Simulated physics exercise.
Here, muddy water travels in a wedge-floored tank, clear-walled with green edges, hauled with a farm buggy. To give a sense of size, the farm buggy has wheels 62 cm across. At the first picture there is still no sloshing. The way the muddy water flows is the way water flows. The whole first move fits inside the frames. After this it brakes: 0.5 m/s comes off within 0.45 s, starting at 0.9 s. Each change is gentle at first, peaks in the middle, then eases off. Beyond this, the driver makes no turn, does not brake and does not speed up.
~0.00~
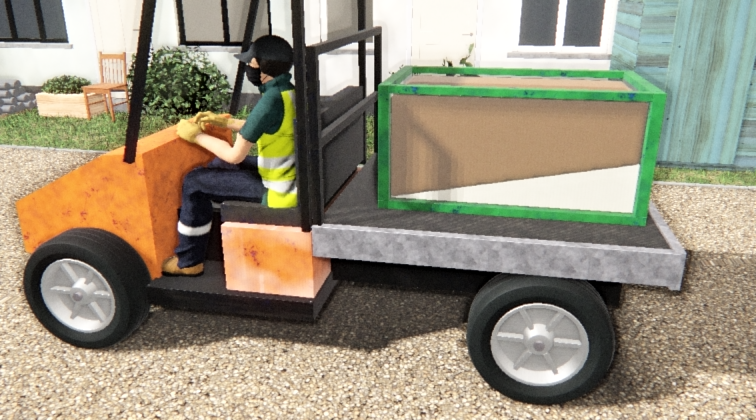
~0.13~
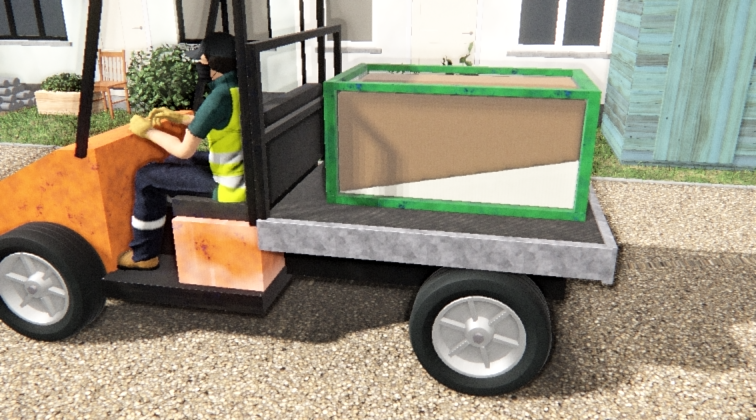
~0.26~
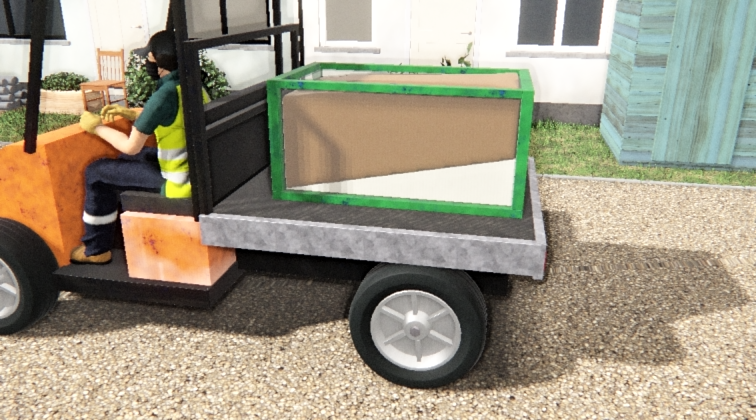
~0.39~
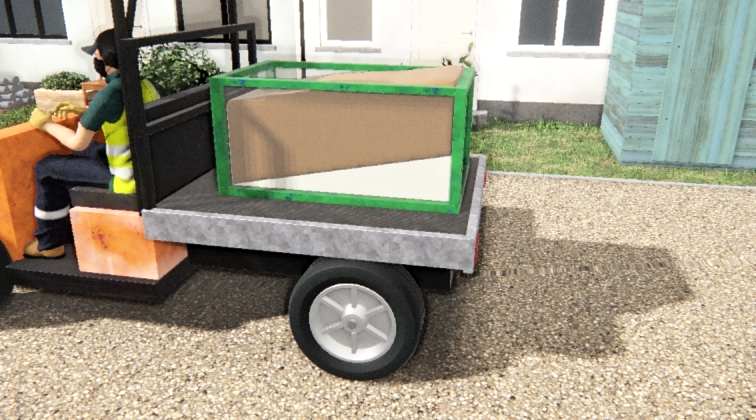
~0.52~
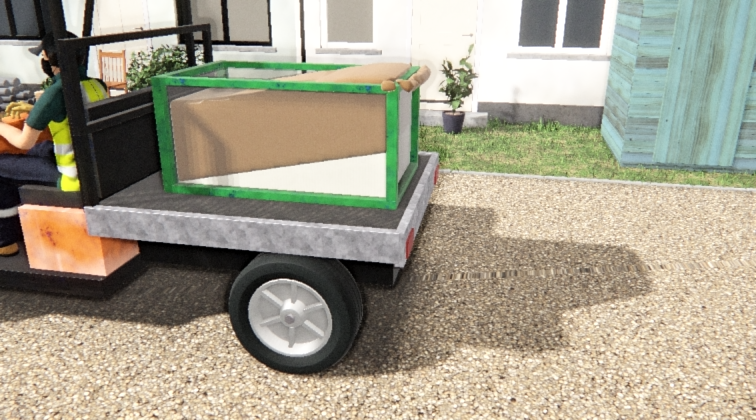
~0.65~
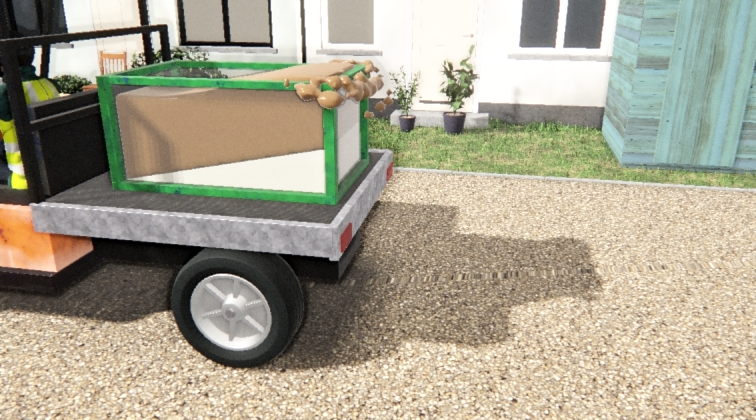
At the start, a driver in a yellow vest sits in an orange farm buggy carrying a green-edged clear tank of level, brown muddy water. The buggy rolls left across gravel, and the water climbs towards the back of the tank, where brown blobs bulge over the right rim.
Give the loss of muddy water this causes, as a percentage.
Roughly 9 per cent is lost.
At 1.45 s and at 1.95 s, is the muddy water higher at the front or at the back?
Higher at the forward side, then higher at the rear side.
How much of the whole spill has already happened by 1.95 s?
Near 60 in a hundred.
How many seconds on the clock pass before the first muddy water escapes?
I'd say close to 0.9 seconds.
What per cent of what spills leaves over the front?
It comes to about 40 per cent of the spill.
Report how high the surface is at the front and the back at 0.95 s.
The front stands at 50 cm and the back at 48 cm.
By 0.95 s the surface is 50 cm up at the front and 48 cm at the back; 1 per cent is out, over the back.
By 1.45 s the surface is 57 cm up at the front and 34 cm at the back; 2 per cent is out, over the back and the front.
By 1.95 s the surface is 41 cm up at the front and 61 cm at the back; 5 per cent is out, over the front.
By 4.34 s 9 per cent is out, over the front and the back, 26 of 279 litres.
